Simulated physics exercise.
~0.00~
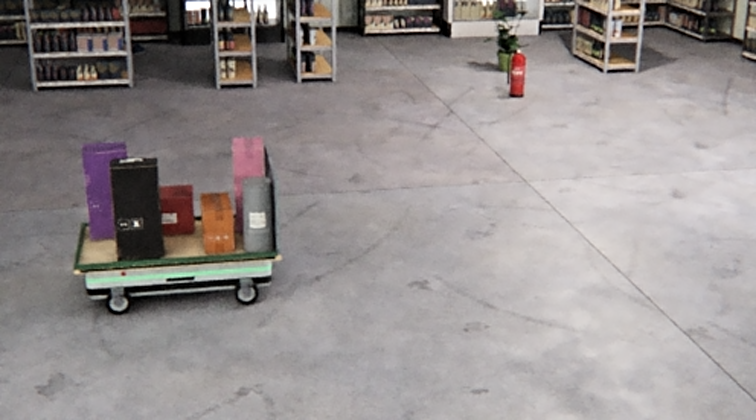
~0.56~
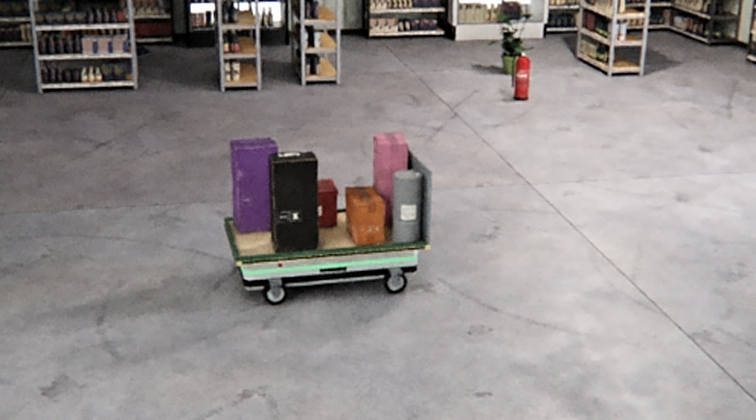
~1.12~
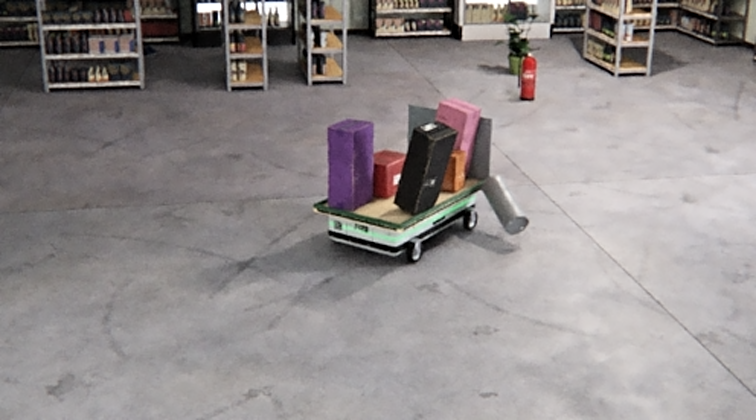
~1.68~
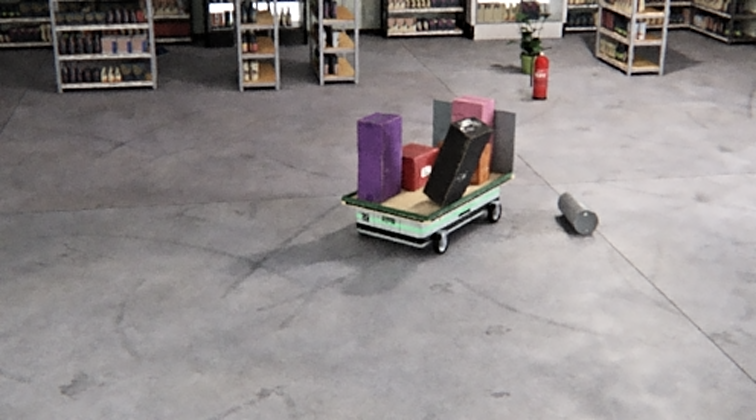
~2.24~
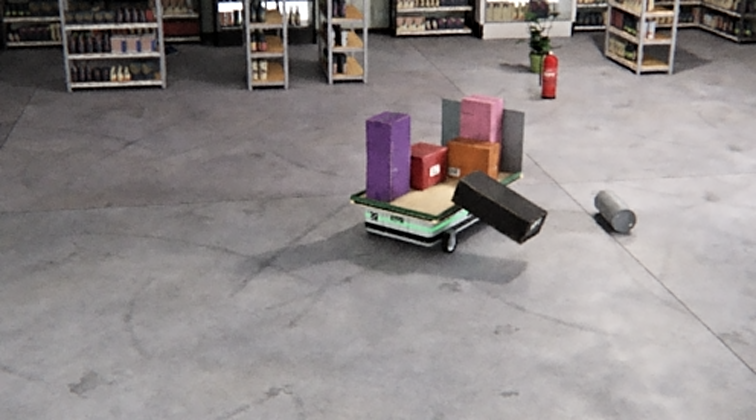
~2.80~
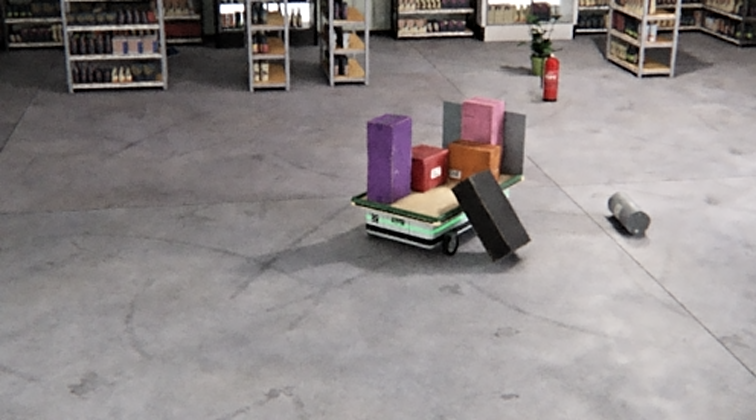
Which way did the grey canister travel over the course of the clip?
The grey canister moved to the right, first riding on the cart and then lying on its side on the floor after it fell off.
On a grey shop floor, a flat cart loaded with boxes and a grey canister rolled to the right and turned until it stopped. The canister toppled off first, then the black box tipped over the edge, while the other boxes stayed aboard.
